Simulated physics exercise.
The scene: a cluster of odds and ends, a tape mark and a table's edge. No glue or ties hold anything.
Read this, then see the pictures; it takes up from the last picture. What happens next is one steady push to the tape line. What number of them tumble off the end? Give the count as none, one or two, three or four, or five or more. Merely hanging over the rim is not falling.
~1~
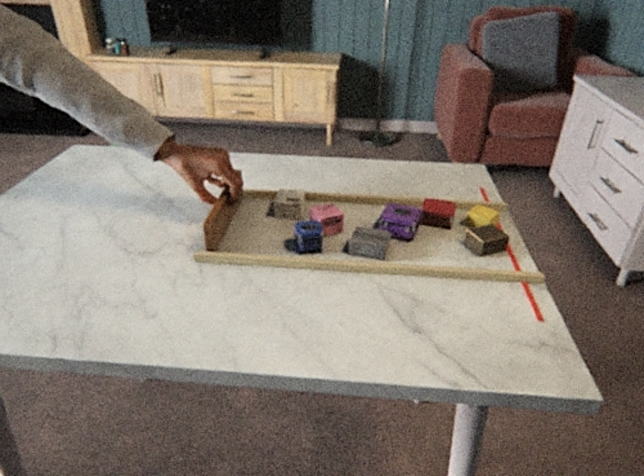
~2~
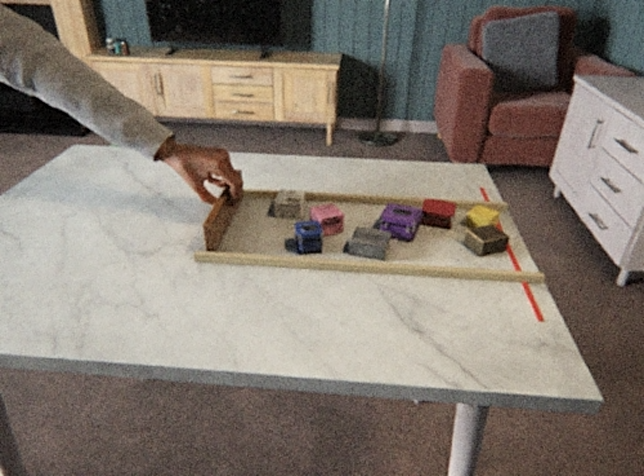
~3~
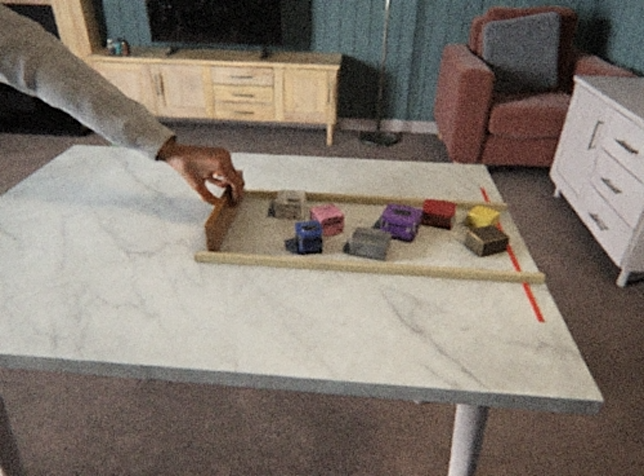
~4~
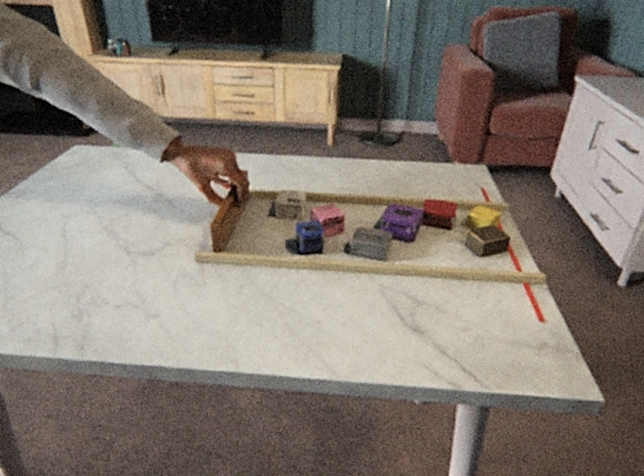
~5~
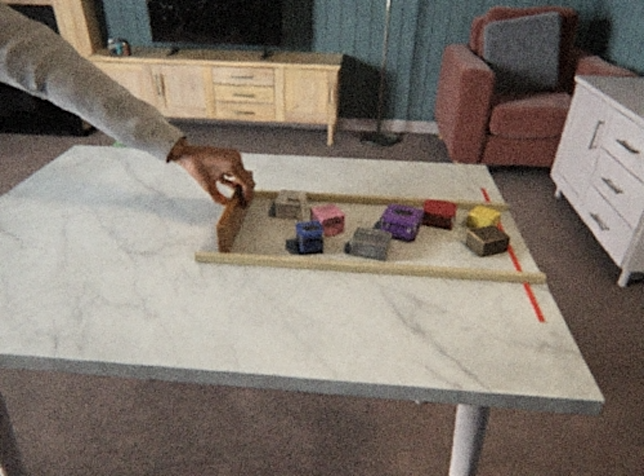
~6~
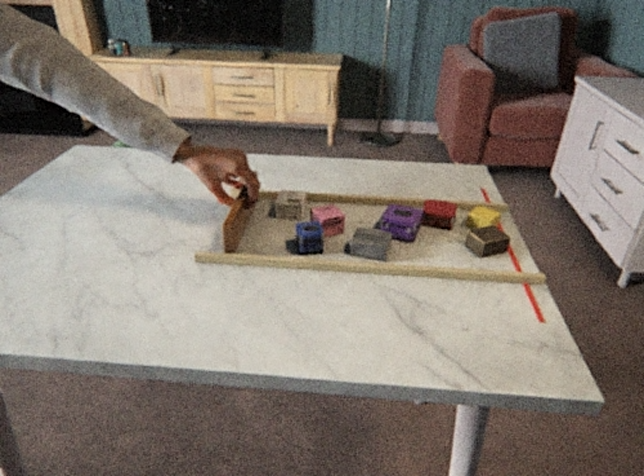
The count is five or more.
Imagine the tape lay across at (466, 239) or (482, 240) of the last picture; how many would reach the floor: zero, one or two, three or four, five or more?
Taking the two tapes in that order, I'd say just one or two and either three or four.
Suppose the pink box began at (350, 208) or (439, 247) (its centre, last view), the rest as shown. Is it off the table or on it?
Try one: It ends up off. Try two: It ends up off.
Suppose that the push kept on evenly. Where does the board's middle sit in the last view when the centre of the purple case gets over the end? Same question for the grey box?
The purple case gives roughly (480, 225), the grey box roughly (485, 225).
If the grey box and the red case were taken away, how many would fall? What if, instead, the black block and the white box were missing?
Count of fallen: 3 / 3.
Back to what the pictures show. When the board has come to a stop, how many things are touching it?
At rest, 3 are in contact.
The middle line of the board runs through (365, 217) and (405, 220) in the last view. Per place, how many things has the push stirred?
That gives 5 for the first and 7 for the second.
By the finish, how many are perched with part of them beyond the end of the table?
Answer: 3.
A little later, none off yet; yellow block at rest near (483, 220); black block at rest near (487, 241); red case at rest near (439, 215).
Next, two off so far; yellow block upside down near (527, 269); black block on its side near (547, 293); red case shifted well along near (503, 216).
When it is over, the number that fall off is five or more; down, grey box, purple case, red case, black block and yellow block.
